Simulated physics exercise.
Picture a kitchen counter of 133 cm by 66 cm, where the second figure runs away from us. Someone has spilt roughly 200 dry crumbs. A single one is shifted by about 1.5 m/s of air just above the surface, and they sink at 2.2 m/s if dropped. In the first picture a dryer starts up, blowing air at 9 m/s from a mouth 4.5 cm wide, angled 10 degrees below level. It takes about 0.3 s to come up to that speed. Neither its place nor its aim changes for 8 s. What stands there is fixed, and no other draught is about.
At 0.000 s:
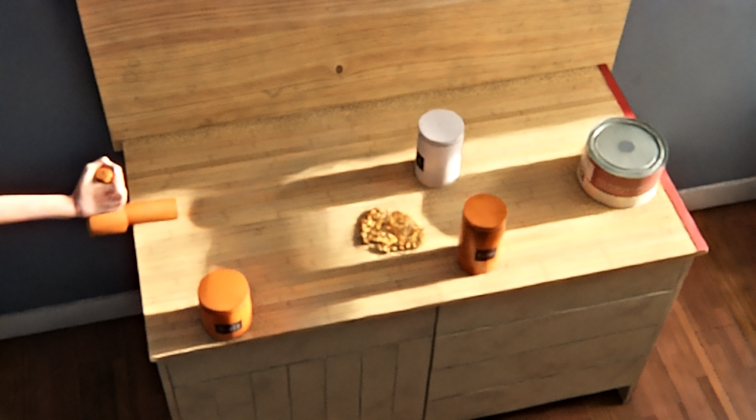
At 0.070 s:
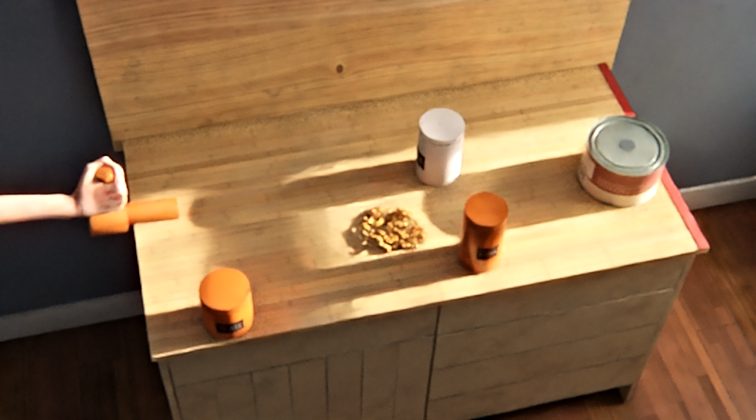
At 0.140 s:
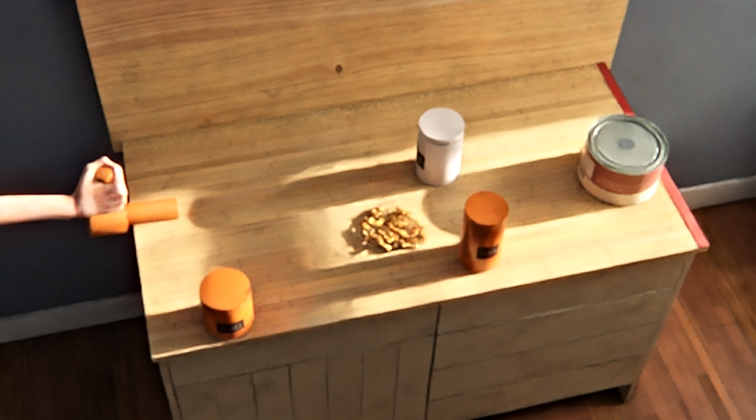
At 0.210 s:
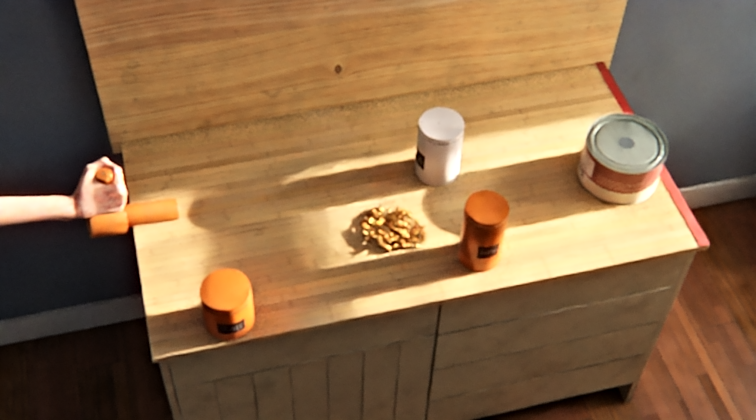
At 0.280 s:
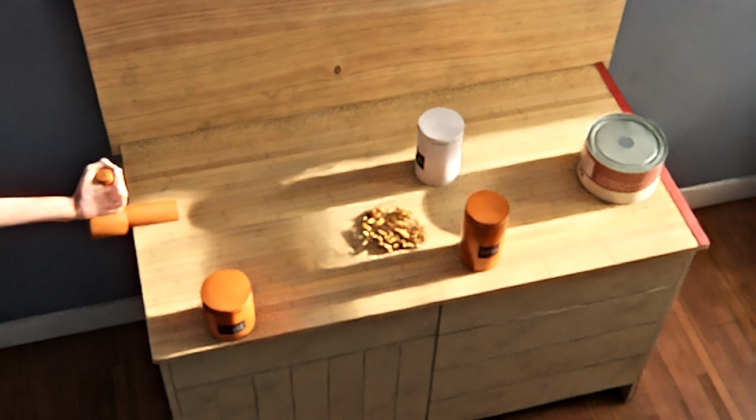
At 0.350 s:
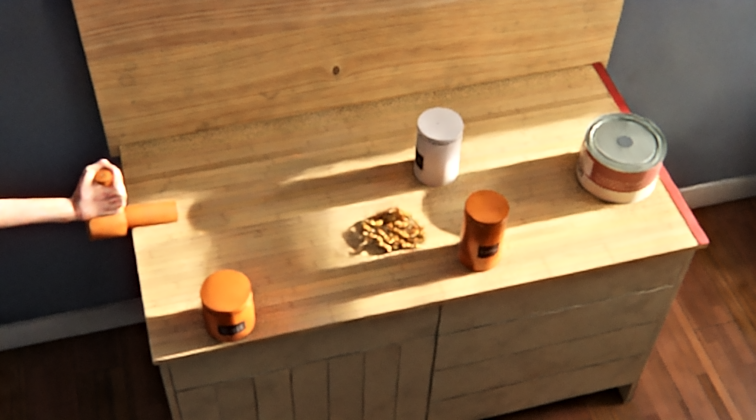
Kitchen counter seen from above, a hand at left holding an orange dryer toward golden crumbs that barely shift among jars.
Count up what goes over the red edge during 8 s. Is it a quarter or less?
Short version: The quarter limit is kept at that edge.
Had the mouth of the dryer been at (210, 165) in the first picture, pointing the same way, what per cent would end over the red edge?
0 per cent.
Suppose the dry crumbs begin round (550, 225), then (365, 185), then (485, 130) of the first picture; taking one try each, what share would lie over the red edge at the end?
Try by try: About 15 per cent, 60 per cent and 90 per cent.
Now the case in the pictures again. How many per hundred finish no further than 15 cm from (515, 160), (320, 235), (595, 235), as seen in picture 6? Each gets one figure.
First spot near 0 %, second near 0 %, third near 20 %.
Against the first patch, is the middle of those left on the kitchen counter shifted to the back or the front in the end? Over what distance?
To the near part, near enough 5 cm.
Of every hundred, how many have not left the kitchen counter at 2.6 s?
About 90 per cent remain.
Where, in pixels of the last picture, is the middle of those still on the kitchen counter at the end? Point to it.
It lands close to (488, 233) in the last picture.
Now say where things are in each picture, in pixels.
In the first frame, the middle of the dry crumbs is near (396, 232), none has stirred yet and the mouth of the dryer is at (176, 208).
In the second frame, the middle of the dry crumbs is near (397, 231), none has stirred yet and the red edge is centred on (654, 148).
In the third frame, the middle of the dry crumbs is near (397, 231), none has stirred yet, the top of a jar is at (487, 208) and the top of a jar is at (442, 124).
In the fourth frame, the middle of the dry crumbs is near (397, 231) and none has stirred yet.
In the fifth frame, the middle of the dry crumbs is near (397, 231) and none has stirred yet.
In the sixth frame, the middle of the dry crumbs is near (397, 231) and about 5 % have left their places.
After 1.6 s, 0 % are over the red edge; the middle of those still in play is near (492, 234); 10 % have settled or left.
After 2.6 s, 4 % are over the red edge; the middle of those still in play is near (492, 234); 18 % have settled or left.
After 4.4 s, 8 % are over the red edge; the middle of those still in play is near (492, 234); 28 % have settled or left.
After 8.0 s, at the end, 10 % are over the red edge; the middle of those still in play is near (488, 233).
